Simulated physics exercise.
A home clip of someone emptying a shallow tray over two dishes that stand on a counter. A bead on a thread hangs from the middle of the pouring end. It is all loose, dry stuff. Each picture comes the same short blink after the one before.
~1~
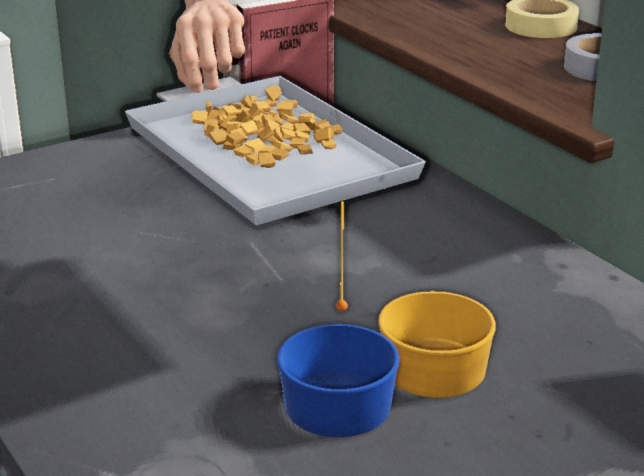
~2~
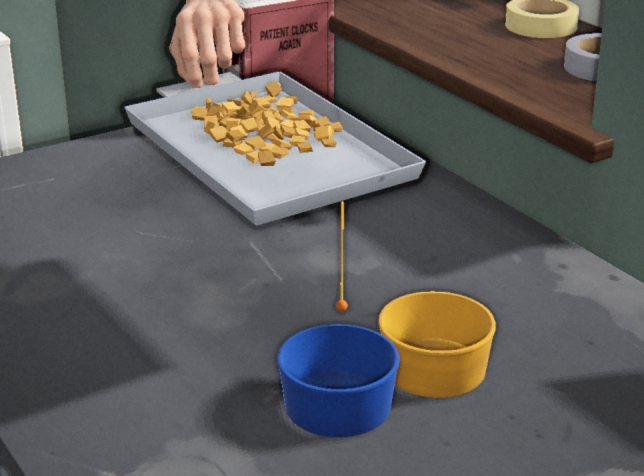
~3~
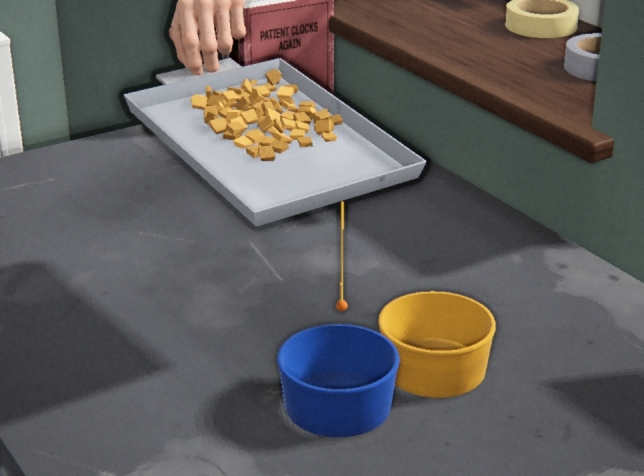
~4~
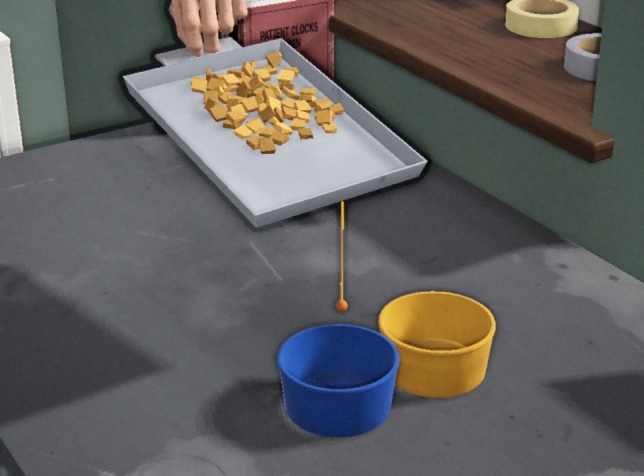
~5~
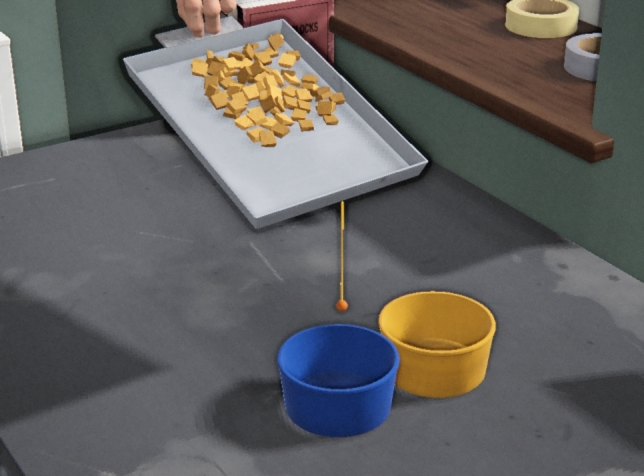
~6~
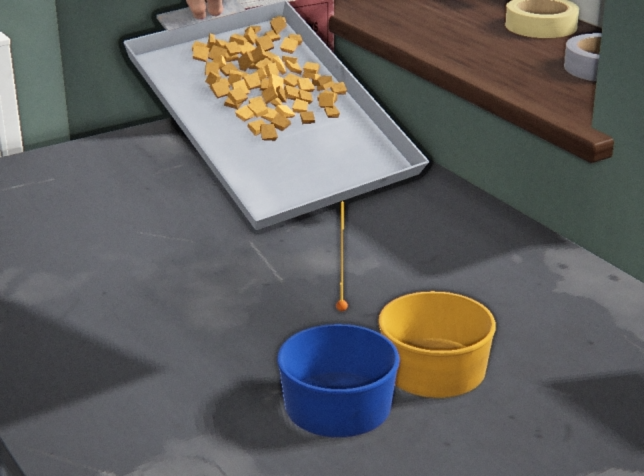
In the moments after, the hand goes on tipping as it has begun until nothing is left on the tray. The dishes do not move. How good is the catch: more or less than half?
The two hold over half of the load.
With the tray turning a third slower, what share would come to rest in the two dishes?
Close to 90 per cent.
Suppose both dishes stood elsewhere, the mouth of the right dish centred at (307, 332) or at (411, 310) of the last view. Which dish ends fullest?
One: The right-hand dish. Two: The left dish.
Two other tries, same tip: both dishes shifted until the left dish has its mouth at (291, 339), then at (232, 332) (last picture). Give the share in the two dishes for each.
Roughly 40 per cent, and 0 per cent.
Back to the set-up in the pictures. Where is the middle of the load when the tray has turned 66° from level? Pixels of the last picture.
Near (320, 196).
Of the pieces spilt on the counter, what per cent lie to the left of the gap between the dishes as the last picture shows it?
Some 70 per cent.
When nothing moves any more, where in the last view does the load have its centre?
At about (345, 407).
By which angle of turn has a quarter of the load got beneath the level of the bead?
Near 80 degrees.
Soon after the last picture, tray tipped steeply; most on the tray; a small part in the air.
A little later, tray tipped past a quarter turn; about a quarter on the tray; about a third in the left dish; a small part in the right dish; about a quarter outside both; a small part in the air.
Later still, tray tipped past a quarter turn; about two thirds in the left dish; a small part in the right dish; about a third outside both.
At rest, tray tipped past a quarter turn; about two thirds in the left dish; a small part in the right dish; about a third outside both.
